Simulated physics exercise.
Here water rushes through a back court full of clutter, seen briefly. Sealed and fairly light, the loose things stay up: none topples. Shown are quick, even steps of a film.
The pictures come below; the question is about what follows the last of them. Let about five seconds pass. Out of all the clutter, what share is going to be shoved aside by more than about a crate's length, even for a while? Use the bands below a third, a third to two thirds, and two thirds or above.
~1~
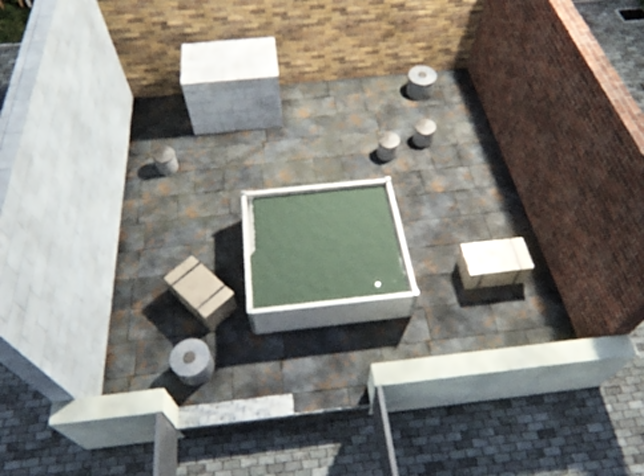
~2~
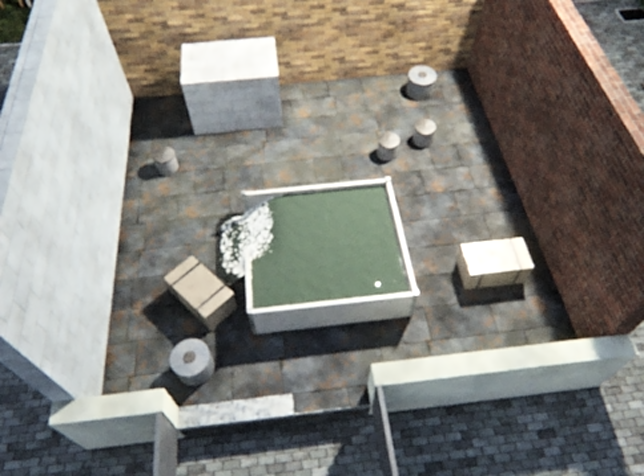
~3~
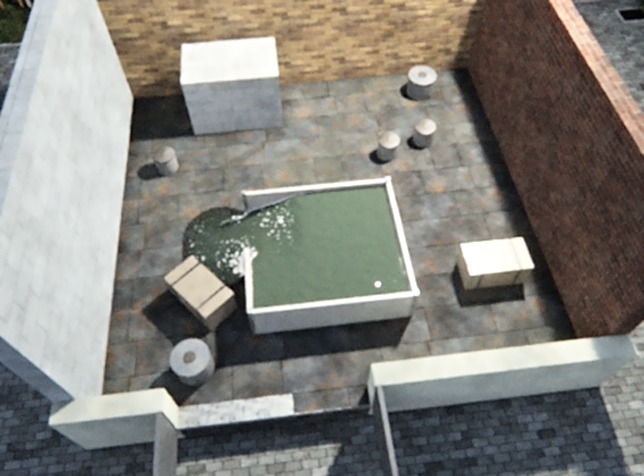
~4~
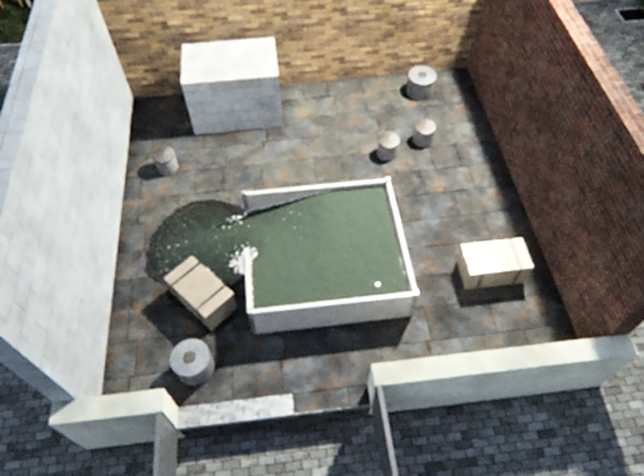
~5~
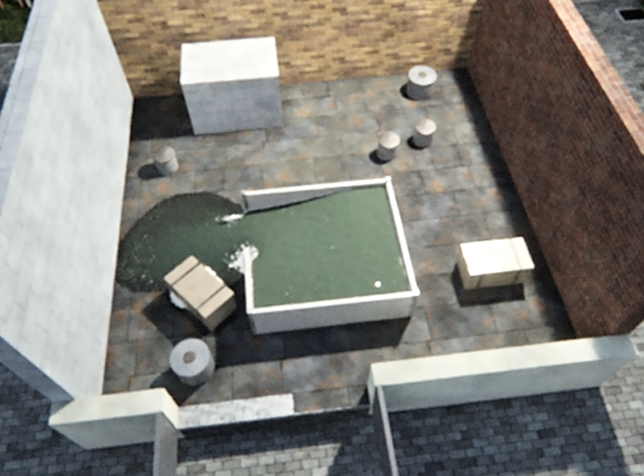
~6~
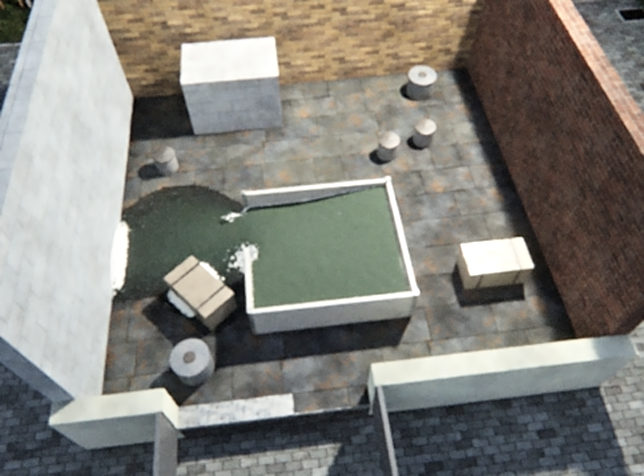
It falls below a third.
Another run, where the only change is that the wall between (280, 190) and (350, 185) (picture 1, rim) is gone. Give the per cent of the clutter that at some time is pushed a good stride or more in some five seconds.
I'd put it around 30 percent.
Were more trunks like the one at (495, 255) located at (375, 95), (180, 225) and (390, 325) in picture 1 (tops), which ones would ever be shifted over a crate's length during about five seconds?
In that order: Not that far, moved that far, not that far.
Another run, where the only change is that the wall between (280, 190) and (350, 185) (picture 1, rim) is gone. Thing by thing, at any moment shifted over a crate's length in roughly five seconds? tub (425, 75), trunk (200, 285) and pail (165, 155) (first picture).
Here is how they go, in order: Dislodged that far, fails to go that far, and dislodged that far.
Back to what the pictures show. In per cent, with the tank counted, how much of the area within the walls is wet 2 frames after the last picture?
Estimate: Close to 25 in a hundred.
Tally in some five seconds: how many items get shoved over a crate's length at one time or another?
It comes out at 2.
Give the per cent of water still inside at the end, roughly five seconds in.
I'd say close to 96 percent.
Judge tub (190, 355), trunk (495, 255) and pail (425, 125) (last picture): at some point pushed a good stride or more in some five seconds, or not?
Sequence check gives past that mark, next below that mark, finally below that mark.
A moment on, 0 of 7 are well off their spots; 0 afloat.
Next, 1 of 7 are well off their spots; 1 afloat.
Later, 2 of 7 are well off their spots; 2 afloat.
In the end, 2 of 7 are well off their spots, and 2 have been at some point; 2 afloat.
